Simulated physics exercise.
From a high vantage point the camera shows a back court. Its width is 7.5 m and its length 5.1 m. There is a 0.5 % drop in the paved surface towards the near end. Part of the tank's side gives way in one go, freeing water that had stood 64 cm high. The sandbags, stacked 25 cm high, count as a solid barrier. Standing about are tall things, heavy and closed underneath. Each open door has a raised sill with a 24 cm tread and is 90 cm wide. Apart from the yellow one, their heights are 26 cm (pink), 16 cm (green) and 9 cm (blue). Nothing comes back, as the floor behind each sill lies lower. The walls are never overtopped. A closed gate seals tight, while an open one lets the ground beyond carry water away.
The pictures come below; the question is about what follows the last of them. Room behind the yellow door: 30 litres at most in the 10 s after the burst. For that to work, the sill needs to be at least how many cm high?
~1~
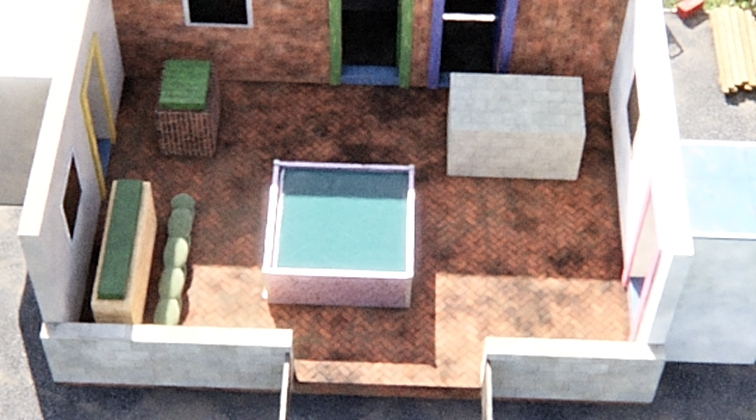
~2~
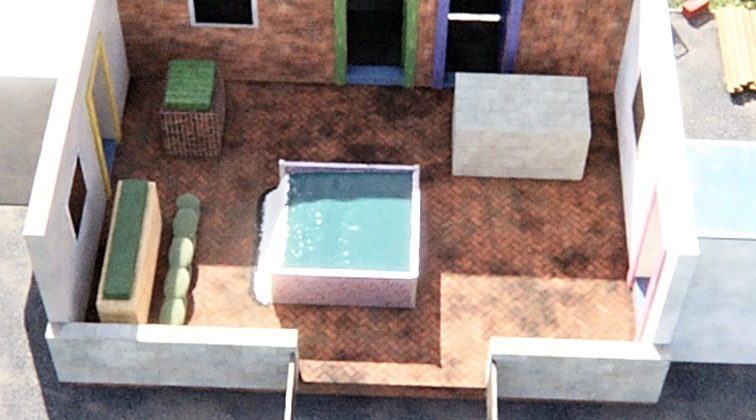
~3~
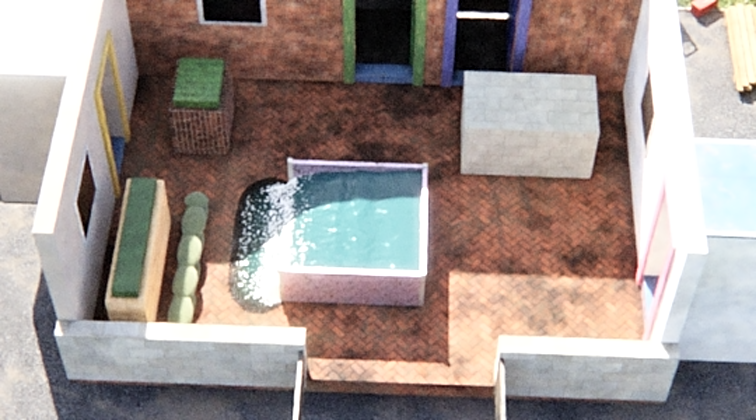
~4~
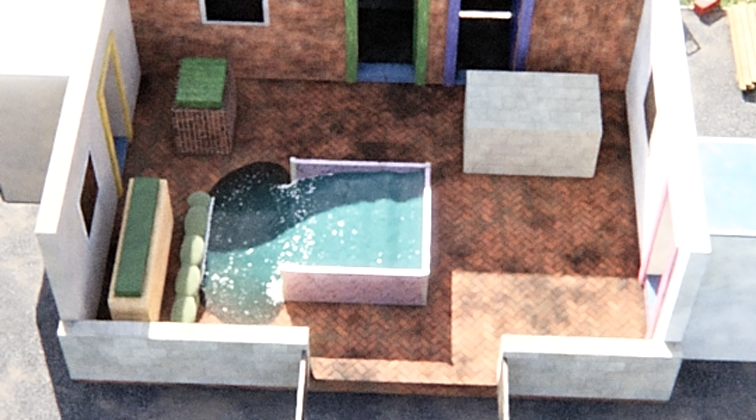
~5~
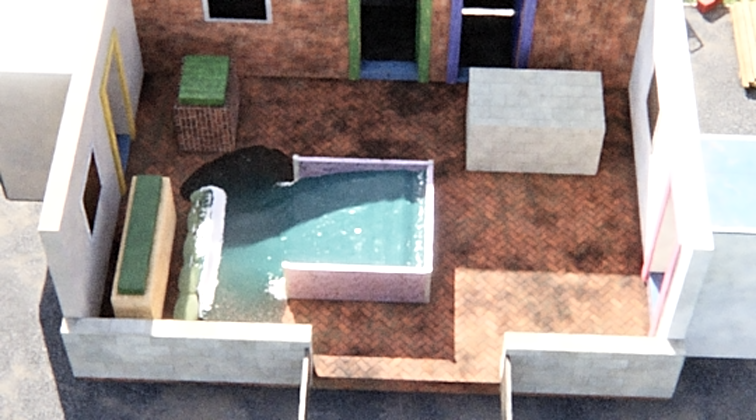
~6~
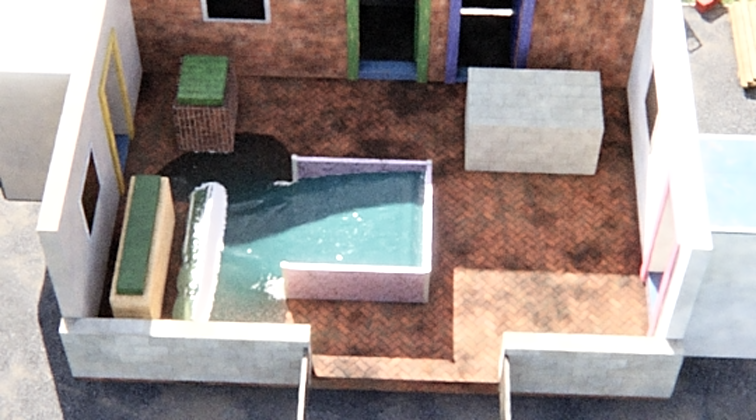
At least about 22 cm high.
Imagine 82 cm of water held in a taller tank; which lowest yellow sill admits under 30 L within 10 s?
In that case, roughly 31 cm.
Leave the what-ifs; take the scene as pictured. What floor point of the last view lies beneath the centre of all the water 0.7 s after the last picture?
I'd put it close to (287, 244).
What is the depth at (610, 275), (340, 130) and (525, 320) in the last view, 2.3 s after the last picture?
Depth: About 0, 1, 2 cm.
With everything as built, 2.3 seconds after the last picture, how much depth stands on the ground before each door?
In cm - yellow: 21, pink: 0, green: 3, blue: 0.
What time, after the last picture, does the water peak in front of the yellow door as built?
Roughly 1.4 s.
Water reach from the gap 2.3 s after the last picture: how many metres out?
It gets close to 4.0 metres out.
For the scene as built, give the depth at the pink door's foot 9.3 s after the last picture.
3.5 cm.
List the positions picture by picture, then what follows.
In the first frame, the tank at (341, 221) is whole and still, 64 cm deep; the yellow door at (98, 122) is dry.
In the second frame, the gap is at (280, 236), the front 0.3 m out at (256, 296); the back of the tank holds 64 cm.
In the third frame, the gap is at (289, 236), the front 0.7 m out at (235, 286); the back of the tank holds 64 cm.
In the fourth frame, the front is at (211, 198), 1.2 m from the gap at (292, 237); 2.8 m2 of floor is wet, 62 cm left at the back.
In the fifth frame, the front is at (190, 185), 1.6 m from the gap at (295, 235); 3.6 m2 of floor is wet, 56 cm left at the back.
In the sixth frame, the front is at a hidden place, 2.1 m from the gap at (293, 235); 4.4 m2 of floor is wet, 55 cm left at the back; 0.6 m in a straight line remain to the yellow door at (117, 118).
Then, 0.7 s after the last picture water covers 25 % of the floor, deepest (42 cm) near (200, 356); 14 cm at the yellow door, 2 litres in over its 12 cm sill.
Then, 2.3 s after the last picture water covers 50 % of the floor, deepest (29 cm) near (201, 344); 21 cm at the yellow door, 101 litres in over its 12 cm sill.
Then, 9.3 s after the last picture water covers 95 % of the floor, deepest (10 cm) near (623, 116); 7 cm at the yellow door, 129 litres in over its 12 cm sill.
At the yellow door as built, the water peaked near 26 cm, 1.3 s after the last picture.
Run again over the same 10 s with other heights there, 45 litres in over 19.5 cm, 12 litres over 26 cm. The limit of 30 litres is kept from about 22 cm up.
